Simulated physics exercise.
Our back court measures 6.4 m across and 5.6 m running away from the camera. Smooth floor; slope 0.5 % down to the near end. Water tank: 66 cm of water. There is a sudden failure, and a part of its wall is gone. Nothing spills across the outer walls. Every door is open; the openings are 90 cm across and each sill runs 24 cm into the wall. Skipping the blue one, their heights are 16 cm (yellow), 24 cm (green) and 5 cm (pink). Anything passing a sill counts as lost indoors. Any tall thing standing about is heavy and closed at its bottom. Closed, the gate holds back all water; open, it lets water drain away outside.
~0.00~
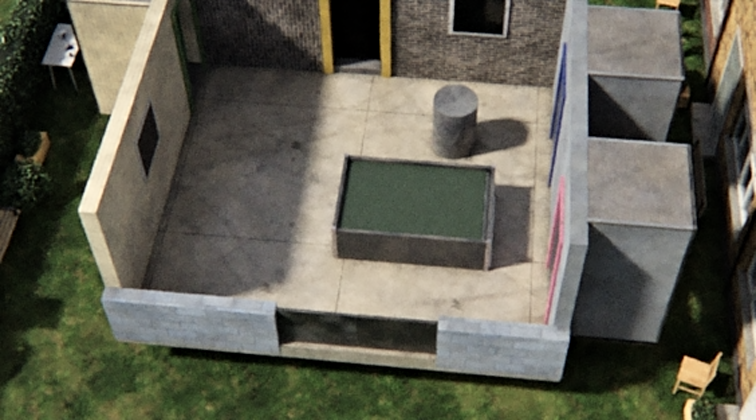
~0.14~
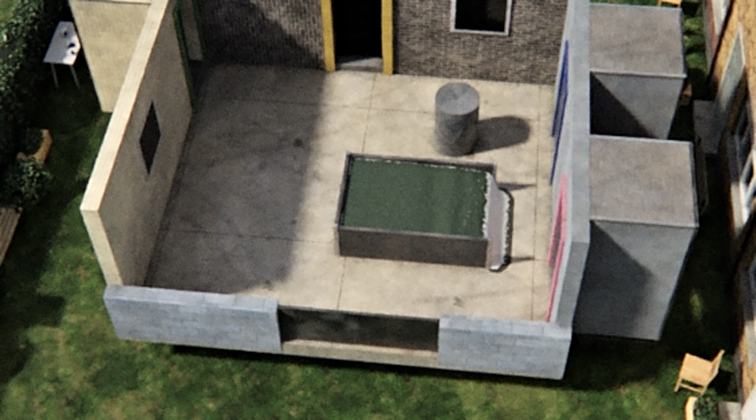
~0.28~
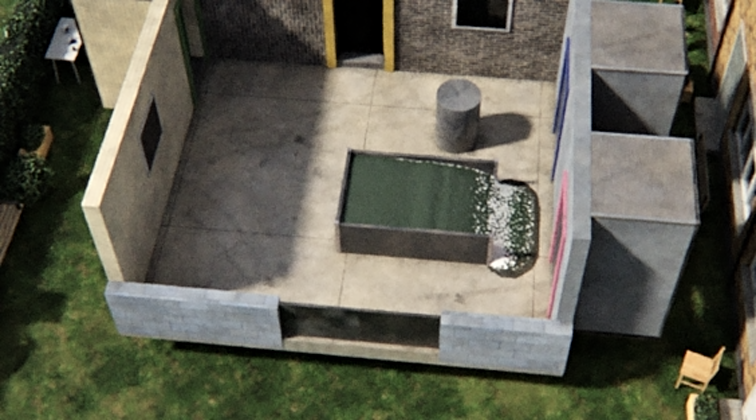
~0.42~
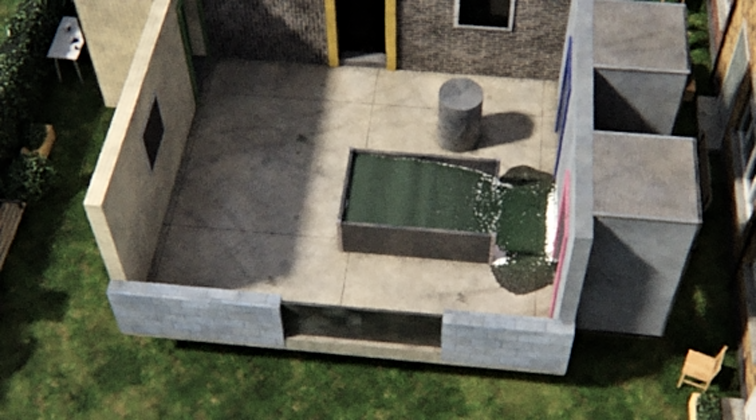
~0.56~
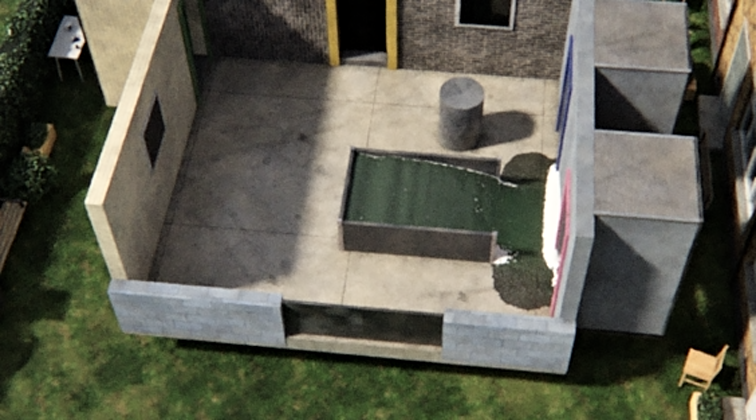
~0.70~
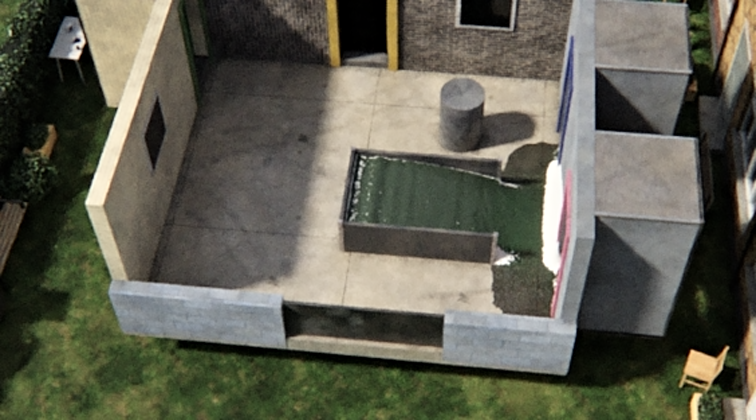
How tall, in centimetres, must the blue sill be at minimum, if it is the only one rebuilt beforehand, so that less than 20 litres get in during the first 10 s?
It needs to be at least 12 cm tall.
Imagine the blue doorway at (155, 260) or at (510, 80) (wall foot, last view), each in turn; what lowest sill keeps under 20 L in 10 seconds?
Roughly 8.5 cm for the first and 21 cm for the second.
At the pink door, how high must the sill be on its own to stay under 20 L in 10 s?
The pink door needs around 27 cm.
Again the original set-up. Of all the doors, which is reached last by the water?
Last: Green.
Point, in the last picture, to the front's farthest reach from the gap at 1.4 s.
The farthest wet point is roughly at (556, 88) in the last view.
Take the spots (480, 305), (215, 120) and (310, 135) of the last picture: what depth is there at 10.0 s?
Roughly 3, 6 and 6 cm, in turn.
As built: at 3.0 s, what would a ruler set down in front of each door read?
Centimetres: Yellow = 4, green = 0, blue = 12, pink = 15.
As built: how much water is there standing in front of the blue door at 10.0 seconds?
It stands about 5.0 centimetres deep.
After 1.4 s water covers 15 % of the floor, deepest (48 cm) near (551, 233); 15 cm at the blue door, 4 litres in over its 7 cm sill.
After 3.0 s water covers 40 % of the floor, deepest (31 cm) near (536, 347); 12 cm at the blue door, 42 litres in over its 7 cm sill.
After 10.0 s water covers 100 % of the floor, deepest (12 cm) near (302, 316); 5 cm at the blue door, 56 litres in over its 7 cm sill.
At the blue door as built, the water arrived by 0.7 s and peaked near 15 cm at 1.8 s.
Run again over the same 10 s with other heights there, 31 litres in over 10 cm, 15 litres over 13 cm. The limit of 20 litres is kept from about 12 cm up.
